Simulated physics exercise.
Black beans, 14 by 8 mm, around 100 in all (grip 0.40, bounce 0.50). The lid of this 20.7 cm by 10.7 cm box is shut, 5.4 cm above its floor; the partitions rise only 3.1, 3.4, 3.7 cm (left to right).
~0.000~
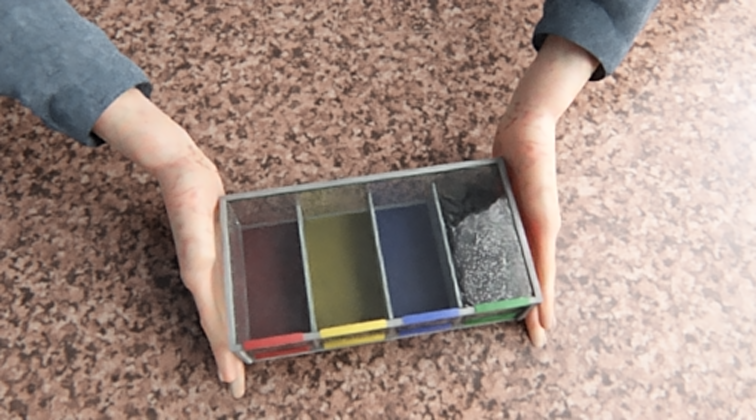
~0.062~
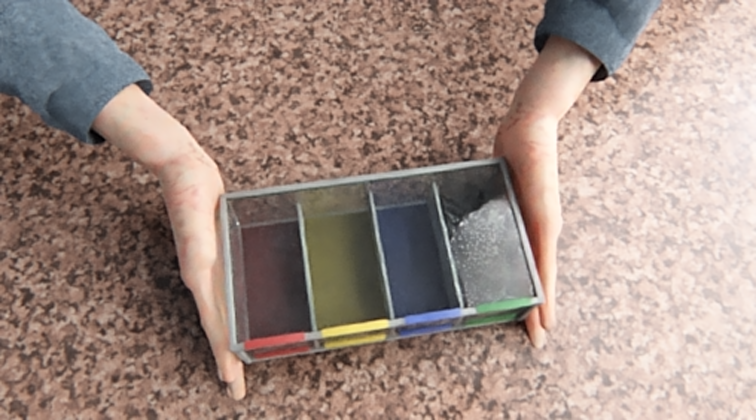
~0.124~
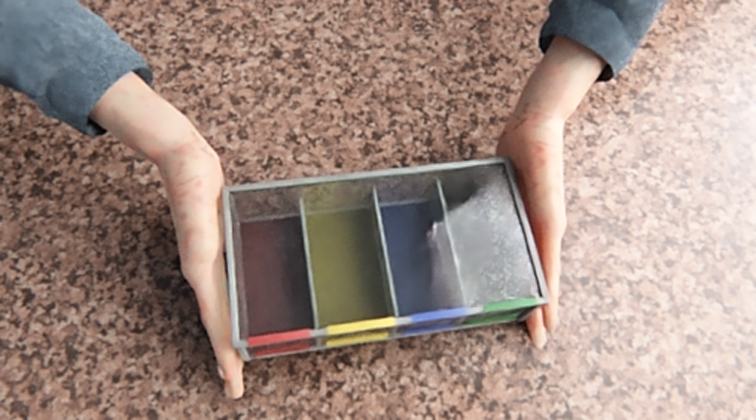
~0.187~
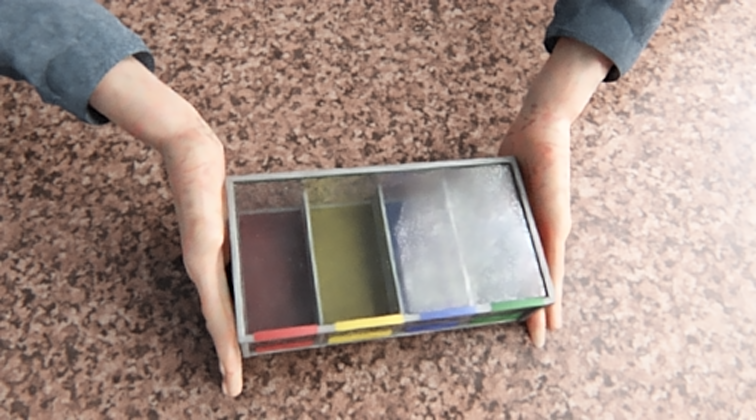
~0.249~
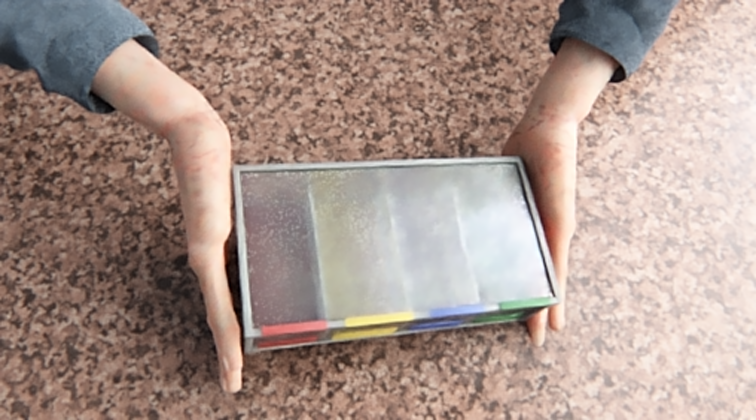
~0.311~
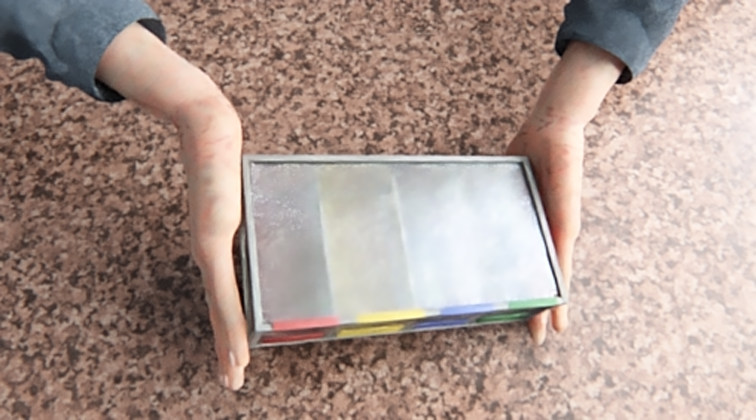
Two hands in blue-grey sleeves hold a shut, clear-lidded box over a speckled pinkish-brown stone surface, seen from above by a still camera. Low partitions divide it into sections marked red, yellow, blue and green from left to right, with dark, grainy contents in the green one. The hands tilt the box towards its right front corner, while a whitish haze spreads leftward across the lid, veiling the sections.
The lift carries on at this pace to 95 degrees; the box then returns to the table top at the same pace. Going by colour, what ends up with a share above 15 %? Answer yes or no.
Red no, blue no, green yes, yellow no.
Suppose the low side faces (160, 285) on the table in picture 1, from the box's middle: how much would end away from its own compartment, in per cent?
About 60 per cent.
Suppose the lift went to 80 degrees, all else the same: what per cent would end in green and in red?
In that case green 100; red 0.
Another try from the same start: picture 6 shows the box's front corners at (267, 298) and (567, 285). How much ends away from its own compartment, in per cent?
It would be near 0 per cent.
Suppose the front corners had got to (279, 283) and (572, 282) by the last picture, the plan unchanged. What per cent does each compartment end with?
Red 0; blue 0; green 100; yellow 0.
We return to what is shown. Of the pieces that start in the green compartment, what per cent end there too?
About 100 per cent.
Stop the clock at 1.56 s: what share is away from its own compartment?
Some 0 per cent.
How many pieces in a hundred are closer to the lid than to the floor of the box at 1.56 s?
About 40 per cent.
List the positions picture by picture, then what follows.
Box tilt 0 degrees, front corners at (236, 346) and (535, 298); green 100 %, in the first picture.
Box tilt 1 degrees, front corners at (236, 345) and (537, 298), in the second picture.
Box tilt 4 degrees, front corners at (239, 341) and (542, 298), lowest corner right front, in the third picture.
Box tilt 9 degrees, front corners at (244, 336) and (548, 298), lowest corner right front, in the fourth picture.
Box tilt 13 degrees, front corners at (252, 331) and (554, 298), lowest corner right front, in the fifth picture.
Box tilt 17 degrees, front corners at (262, 325) and (561, 299), lowest corner right front; green 100 %. The box's pace is about 65 degrees a second, in the sixth picture.
After 1.56 s, tilt 95 degrees; green 100 %.
Then, at 2.39 s, tilt 42 degrees; green 100 %.
After 3.23 s, tilt 0 degrees; green 100 %.
In the end, at 3.6 s, red 0 %, blue 0 %, green 100 %, yellow 0 %.
